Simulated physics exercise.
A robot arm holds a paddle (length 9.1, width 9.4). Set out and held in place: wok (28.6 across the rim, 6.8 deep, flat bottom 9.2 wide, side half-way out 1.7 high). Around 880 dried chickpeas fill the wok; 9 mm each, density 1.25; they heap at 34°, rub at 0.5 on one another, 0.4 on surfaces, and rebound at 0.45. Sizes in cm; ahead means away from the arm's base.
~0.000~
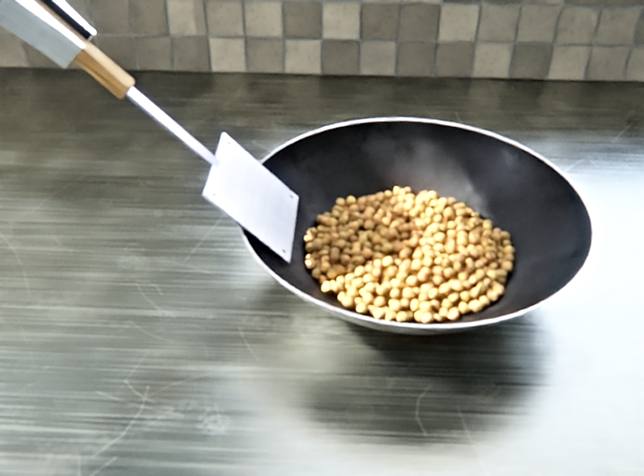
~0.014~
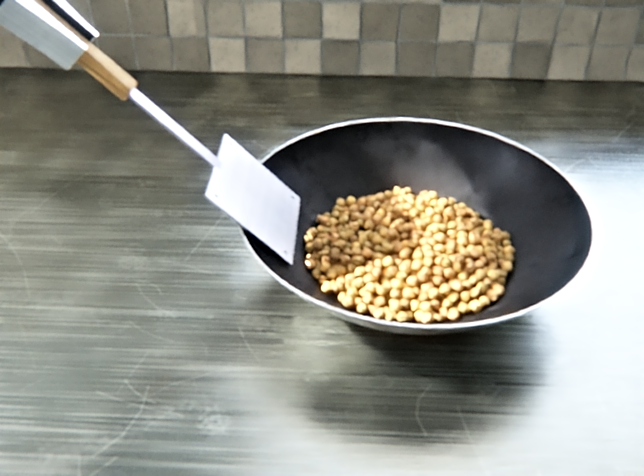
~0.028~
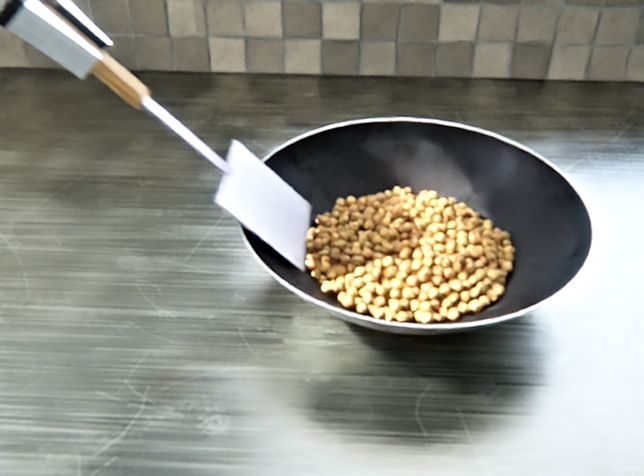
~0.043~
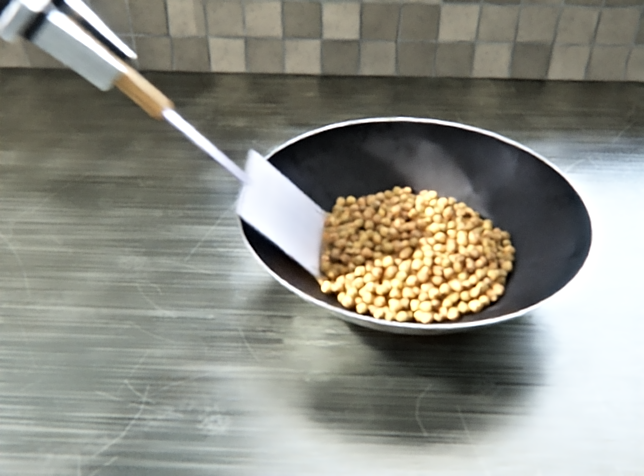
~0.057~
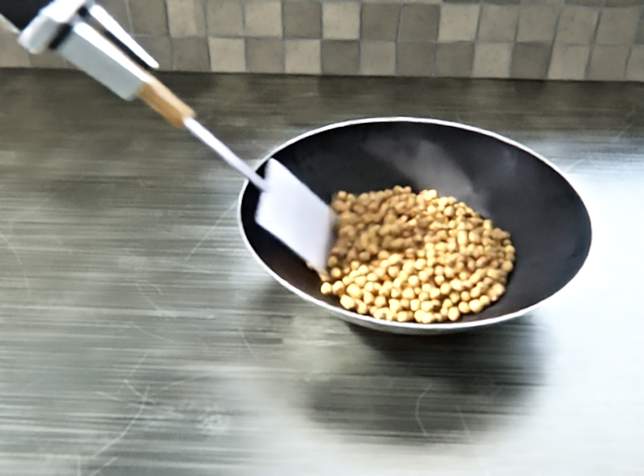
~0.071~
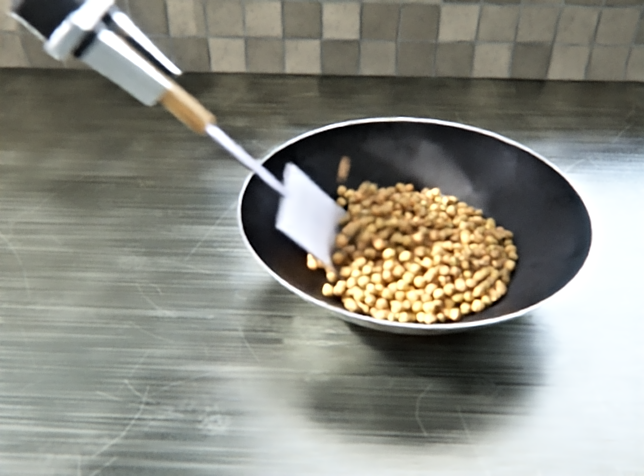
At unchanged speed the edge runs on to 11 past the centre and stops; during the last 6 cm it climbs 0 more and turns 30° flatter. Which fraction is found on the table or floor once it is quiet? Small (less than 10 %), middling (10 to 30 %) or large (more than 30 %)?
Answer: Large; more than 30 % of the dried chickpeas finish on the table or floor.
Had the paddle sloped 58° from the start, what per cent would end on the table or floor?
It would be near 45 per cent.
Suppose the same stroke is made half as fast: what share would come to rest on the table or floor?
It would be near 20 per cent.
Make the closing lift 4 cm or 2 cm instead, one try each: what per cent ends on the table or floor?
About 40 and 45 per cent.
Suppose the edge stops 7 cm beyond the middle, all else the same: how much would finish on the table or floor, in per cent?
In that case some 5 per cent.
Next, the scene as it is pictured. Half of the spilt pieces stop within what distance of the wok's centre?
Roughly 28 cm.
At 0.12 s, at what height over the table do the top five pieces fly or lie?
About 10 cm.
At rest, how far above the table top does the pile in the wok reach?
Some 7.0 cm.
By 0.12 s, sloping 46°, highest piece 20 above the table; 884 in the wok, 1 on the blade or in flight.
By 0.16 s, sloping 40°, highest piece 29 above the table; 884 in the wok, 1 on the blade or in flight.
By 0.39 s, sloping 16°, highest piece 37 above the table; 539 in the wok, 75 on the table or floor, 271 on the blade or in flight.
By 1.44 s, sloping 16°, highest piece 7 above the table; 537 in the wok, 348 on the table or floor.
Final count, 537 in the wok, 348 on the table or floor. That is 39 % on the table or floor.
